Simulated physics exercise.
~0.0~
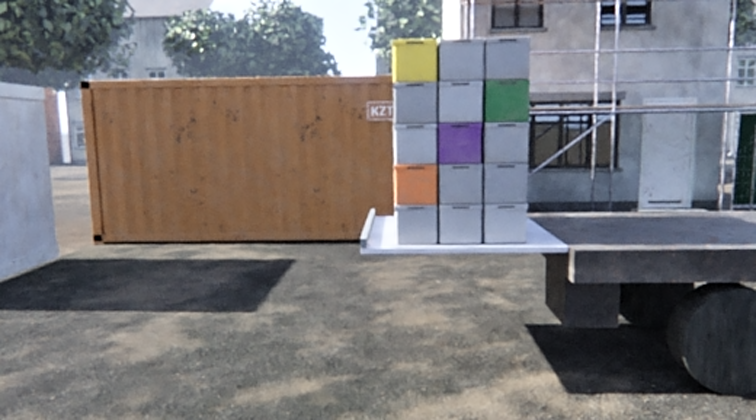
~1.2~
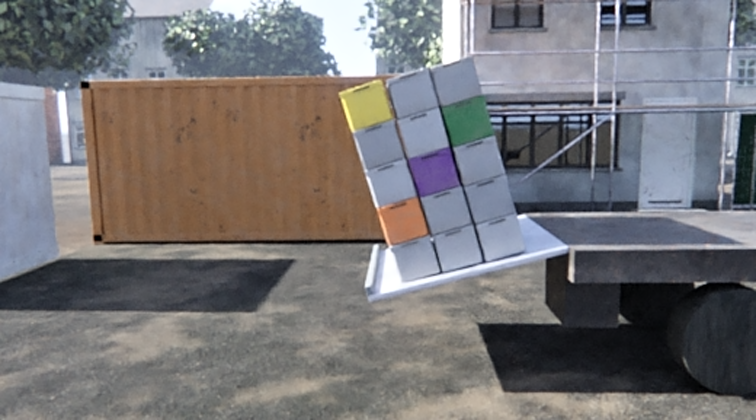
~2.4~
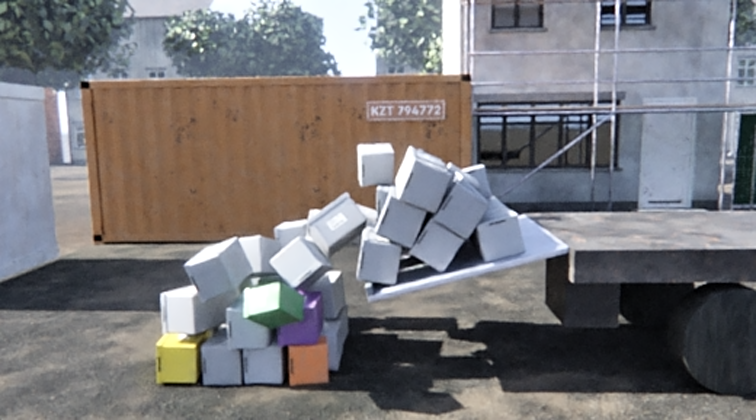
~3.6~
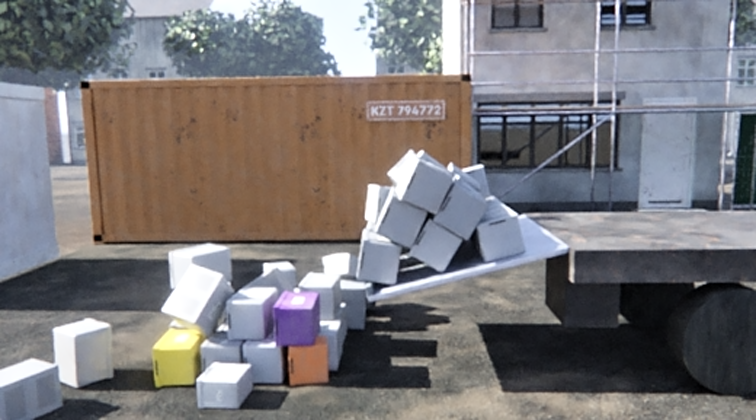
Stacked lidded totes leaning left as a truck's rear flap tilts, then toppling onto the ground, with some left heaped aboard.
